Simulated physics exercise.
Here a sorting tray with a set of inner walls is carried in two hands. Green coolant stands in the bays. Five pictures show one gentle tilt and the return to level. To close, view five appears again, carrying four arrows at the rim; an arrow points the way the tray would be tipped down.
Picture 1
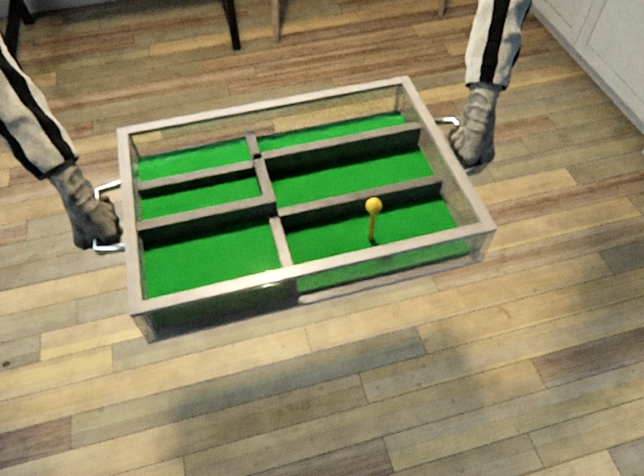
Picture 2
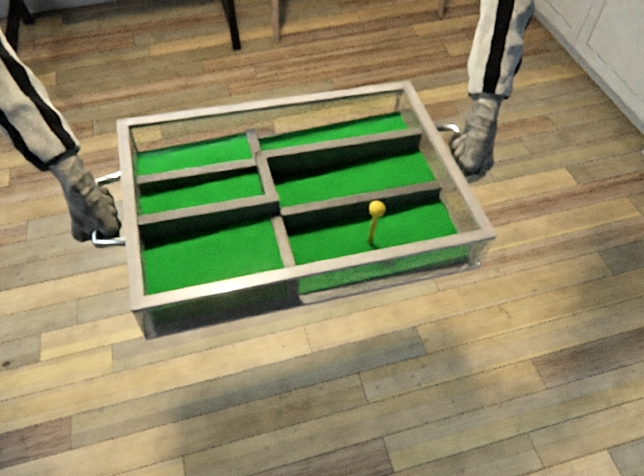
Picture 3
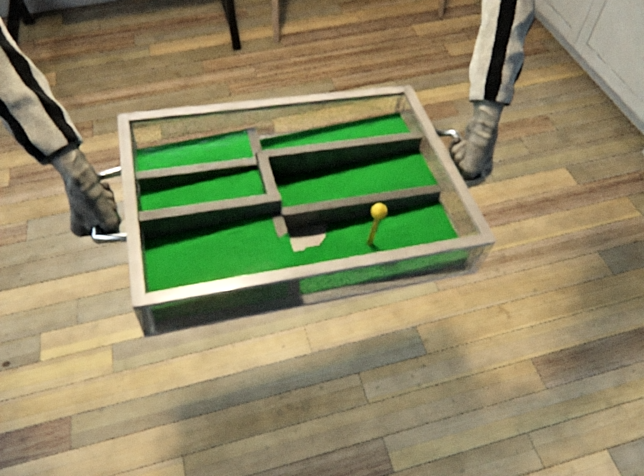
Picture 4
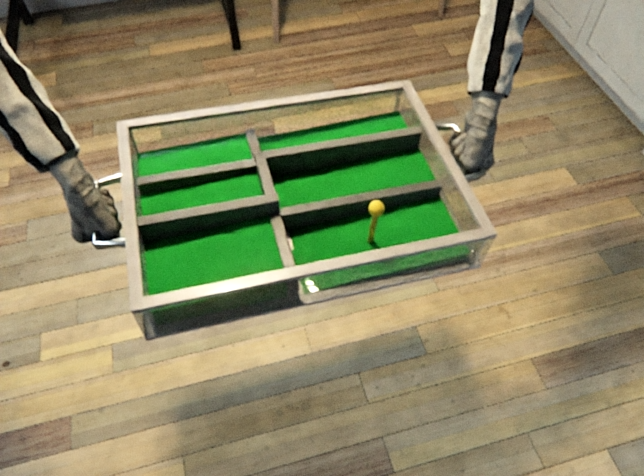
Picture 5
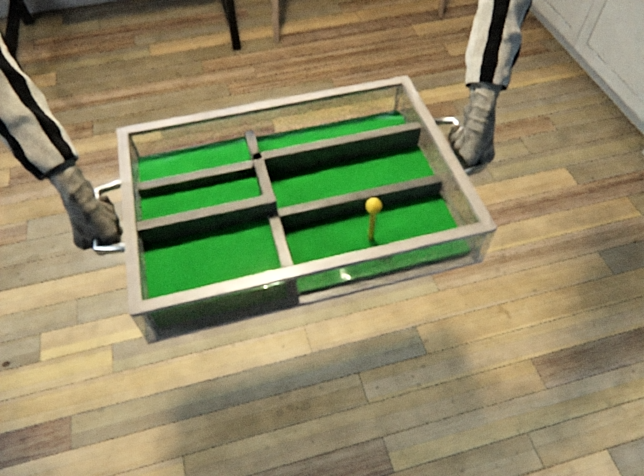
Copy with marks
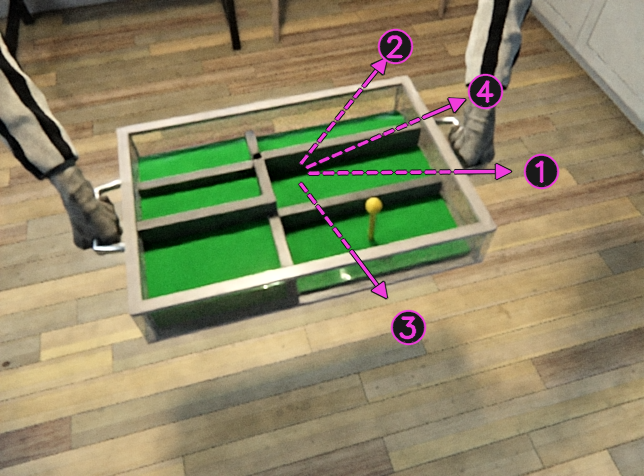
Above a wooden floor, two gloved hands tilting a divided tray of green liquid slightly down to the right, then levelling it.
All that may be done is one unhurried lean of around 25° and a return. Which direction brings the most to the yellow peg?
3 is best.
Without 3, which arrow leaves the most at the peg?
It is 1.
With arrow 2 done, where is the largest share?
That is the back right bay.
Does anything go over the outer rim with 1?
Yes.
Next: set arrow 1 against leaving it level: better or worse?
Better.
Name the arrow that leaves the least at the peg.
The answer is 2.
On the marked copy, 1 ends at (505, 171); 2 ends at (383, 62); 3 ends at (383, 293); 4 ends at (460, 101).
If 1 is chosen, about 24 % of the liquid ends in the peg's bay; about 25 % goes over the rim.
If 2 is chosen, about 5 % of the liquid ends in the peg's bay; about 37 % goes over the rim.
If 3 is chosen, about 33 % of the liquid ends in the peg's bay; nothing spills.
If 4 is chosen, about 15 % of the liquid ends in the peg's bay; about 30 % goes over the rim.
